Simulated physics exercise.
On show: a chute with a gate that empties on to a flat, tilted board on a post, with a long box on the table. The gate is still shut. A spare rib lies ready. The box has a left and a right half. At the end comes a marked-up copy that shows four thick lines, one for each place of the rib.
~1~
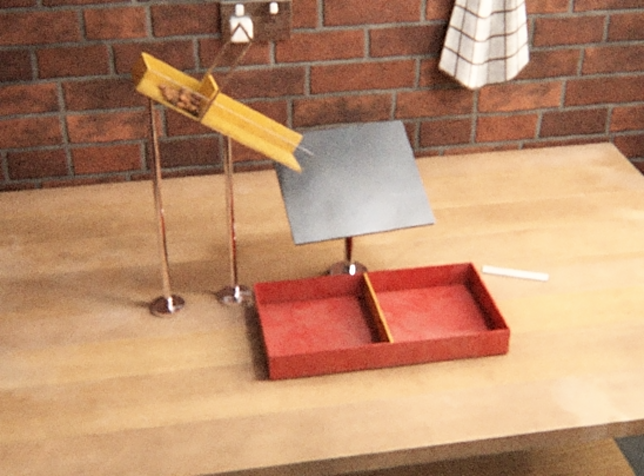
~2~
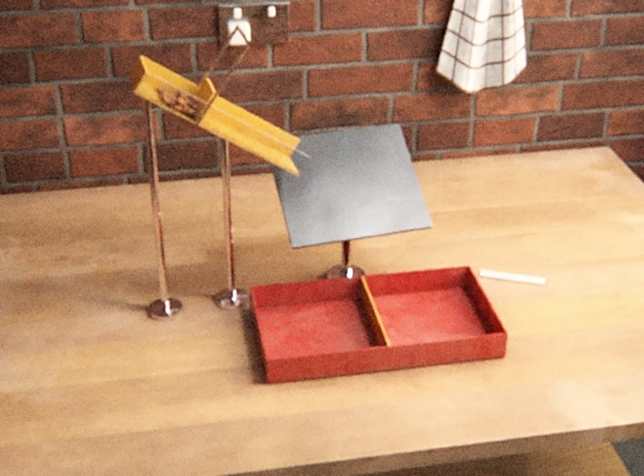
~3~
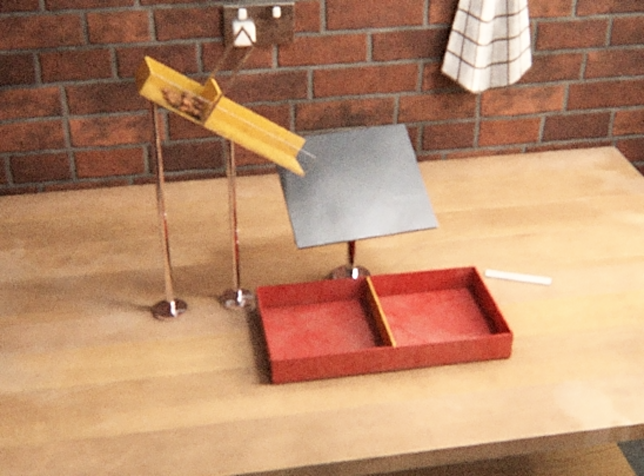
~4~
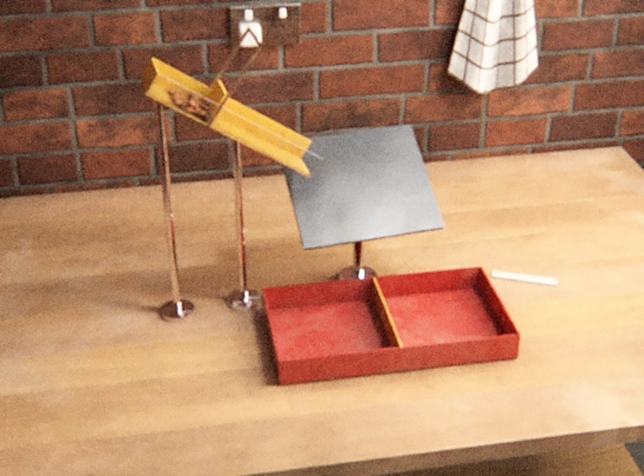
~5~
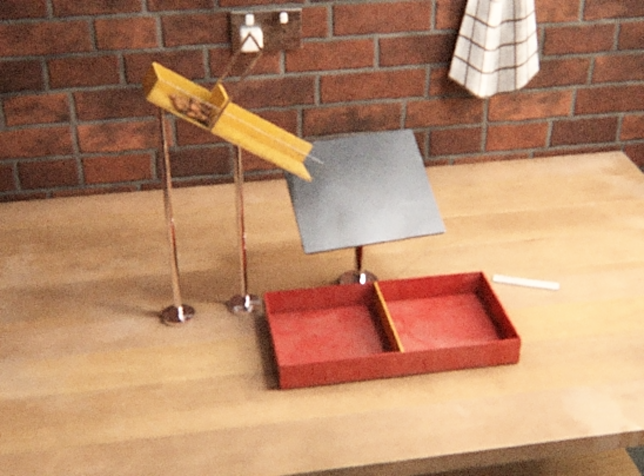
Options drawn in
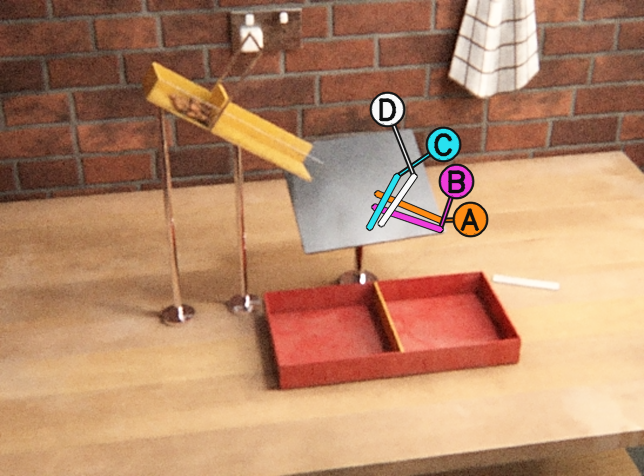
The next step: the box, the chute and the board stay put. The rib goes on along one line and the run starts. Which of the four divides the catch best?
Best: D.
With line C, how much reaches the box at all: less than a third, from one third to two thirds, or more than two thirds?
Line C gives more than two thirds.
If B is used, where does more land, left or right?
The right half.
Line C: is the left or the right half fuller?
Left.
On the marked copy, line A from (377, 193) to (440, 220); line B from (374, 207) to (440, 229); line C from (397, 176) to (369, 227); line D from (414, 176) to (381, 223).
If A is chosen, of what is caught, a stray few in the left half, nearly all in the right.
If B is chosen, of what is caught, a small part in the left half, most in the right.
If C is chosen, of what is caught, nearly all in the left half, a small part in the right.
If D is chosen, of what is caught, about two thirds in the left half, about a third in the right.
